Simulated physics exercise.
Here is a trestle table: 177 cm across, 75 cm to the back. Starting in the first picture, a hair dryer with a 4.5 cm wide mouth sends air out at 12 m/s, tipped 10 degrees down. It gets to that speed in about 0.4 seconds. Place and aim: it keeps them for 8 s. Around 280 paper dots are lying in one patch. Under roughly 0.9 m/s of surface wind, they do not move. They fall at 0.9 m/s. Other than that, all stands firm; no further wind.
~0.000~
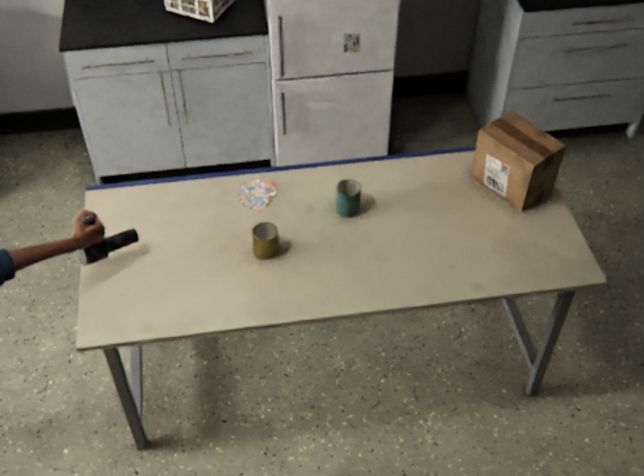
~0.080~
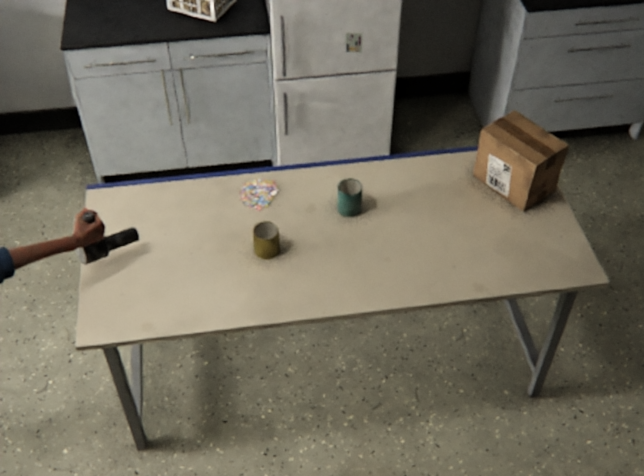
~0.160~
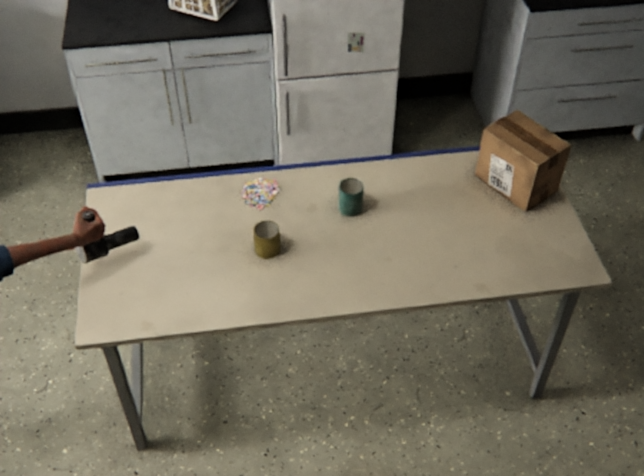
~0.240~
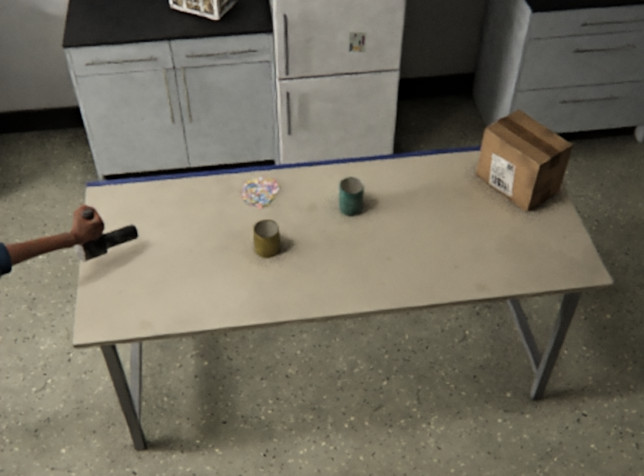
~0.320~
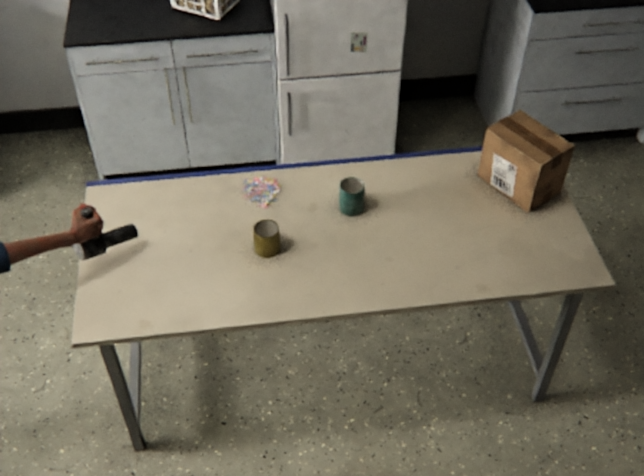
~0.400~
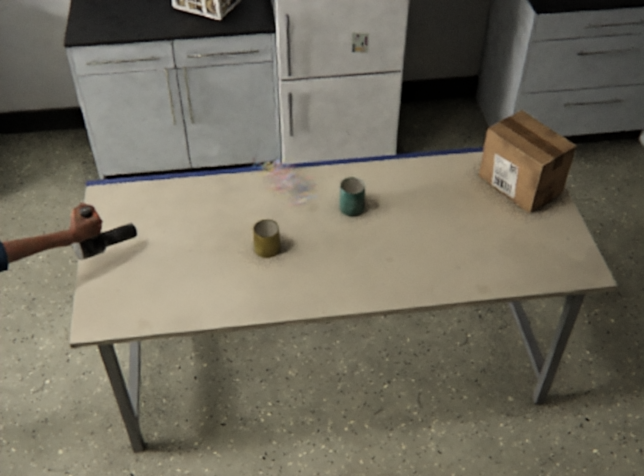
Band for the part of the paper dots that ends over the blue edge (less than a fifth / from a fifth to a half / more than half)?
Band: Above half.
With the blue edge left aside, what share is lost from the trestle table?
It comes out at some 10 %.
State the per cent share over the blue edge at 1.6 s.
I'd put it at some 80 %.
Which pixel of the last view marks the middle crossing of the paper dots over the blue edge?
The middle of the crossings lies near (318, 162) in the last picture.
After 1.6 s, 82 % are over the blue edge; the middle of those still in play is near (477, 167); 81 % have settled or left.
After 2.6 s, 83 % are over the blue edge; 85 % have settled or left.
After 4.4 s, 83 % are over the blue edge; 91 % have settled or left.
After 8.0 s, at the end, 83 % are over the blue edge.
